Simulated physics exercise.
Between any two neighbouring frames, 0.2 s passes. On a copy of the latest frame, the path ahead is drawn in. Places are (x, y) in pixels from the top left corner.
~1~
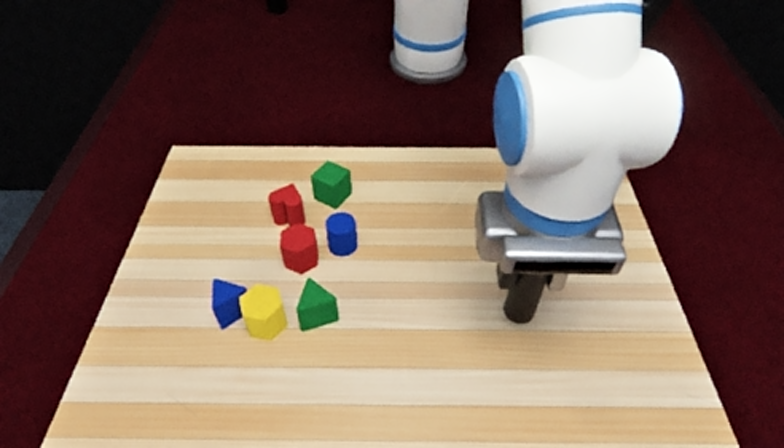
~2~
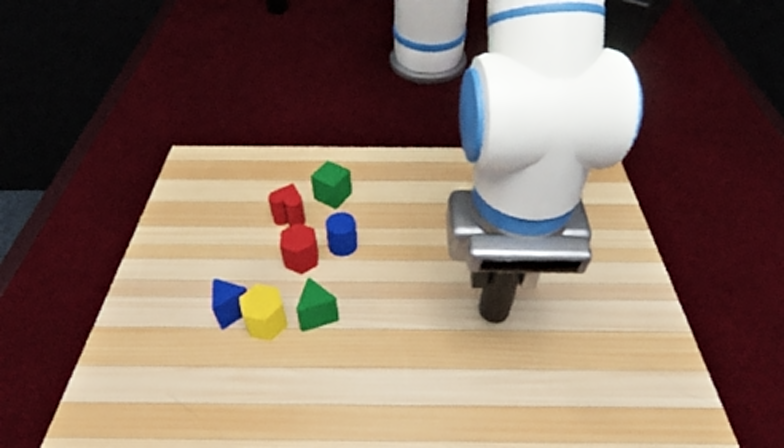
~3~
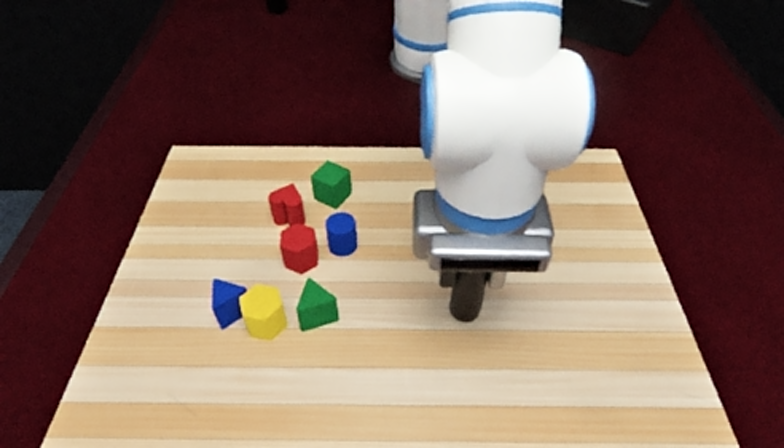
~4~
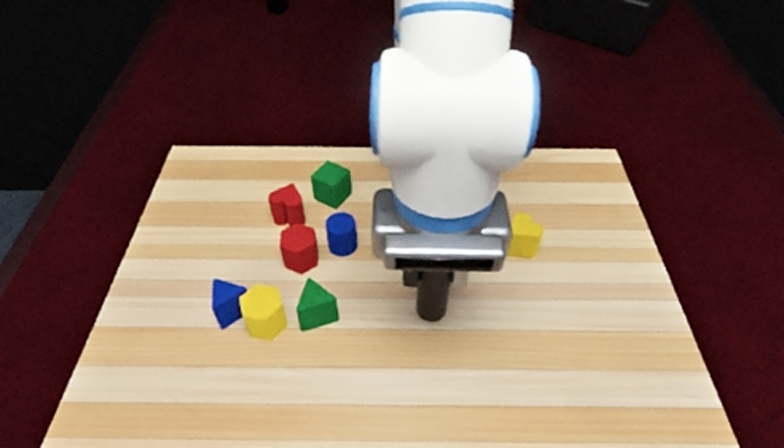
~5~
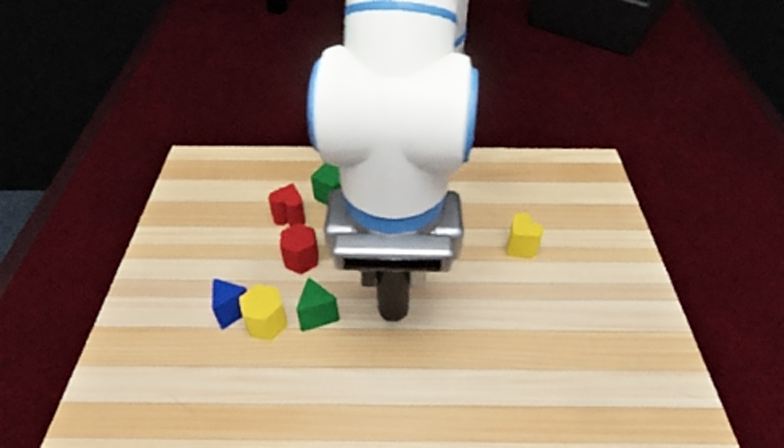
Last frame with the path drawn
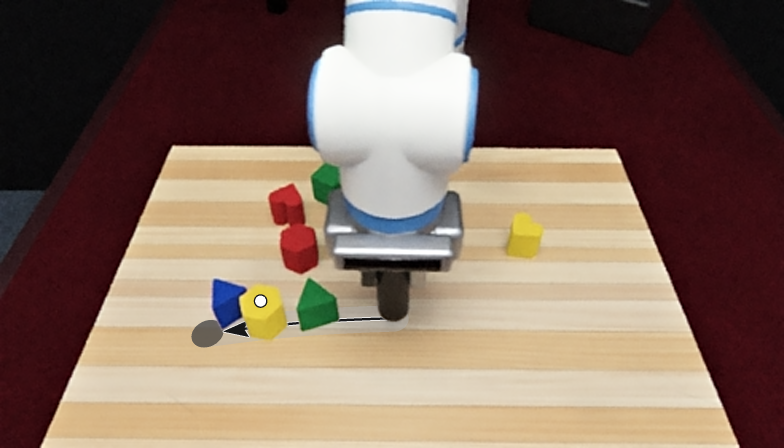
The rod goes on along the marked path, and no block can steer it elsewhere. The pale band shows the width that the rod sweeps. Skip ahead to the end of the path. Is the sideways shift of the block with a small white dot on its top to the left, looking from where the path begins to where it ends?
Yes.
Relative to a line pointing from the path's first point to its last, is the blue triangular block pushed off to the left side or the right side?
It's going to go right.
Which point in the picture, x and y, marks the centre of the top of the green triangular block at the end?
I expect it at (156, 318).
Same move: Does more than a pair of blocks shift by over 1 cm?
I believe so.
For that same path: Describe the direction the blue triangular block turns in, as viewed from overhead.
Turns clockwise.
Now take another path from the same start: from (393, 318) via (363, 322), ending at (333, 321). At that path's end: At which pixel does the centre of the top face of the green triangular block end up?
I expect it at (291, 295).
Drawn move, from (393, 318) by way of (302, 323) to (208, 333); the dot is on the yellow hexagon.
The first path, step by step. One third of the way, rod (330, 312); yellow hexagon (252, 302), turned 15° clockwise; green triangular block (289, 297).
Two thirds of the way, rod (268, 317); blue triangular block (204, 282), turned 15° clockwise; yellow hexagon (189, 315), turned 15° clockwise; green triangular block (223, 307), turned 20° anticlockwise.
At the end, rod (203, 324); blue triangular block (204, 282), turned 20° clockwise; yellow hexagon (120, 330); red hexagon still; green triangular block (156, 318), turned 30° anticlockwise.
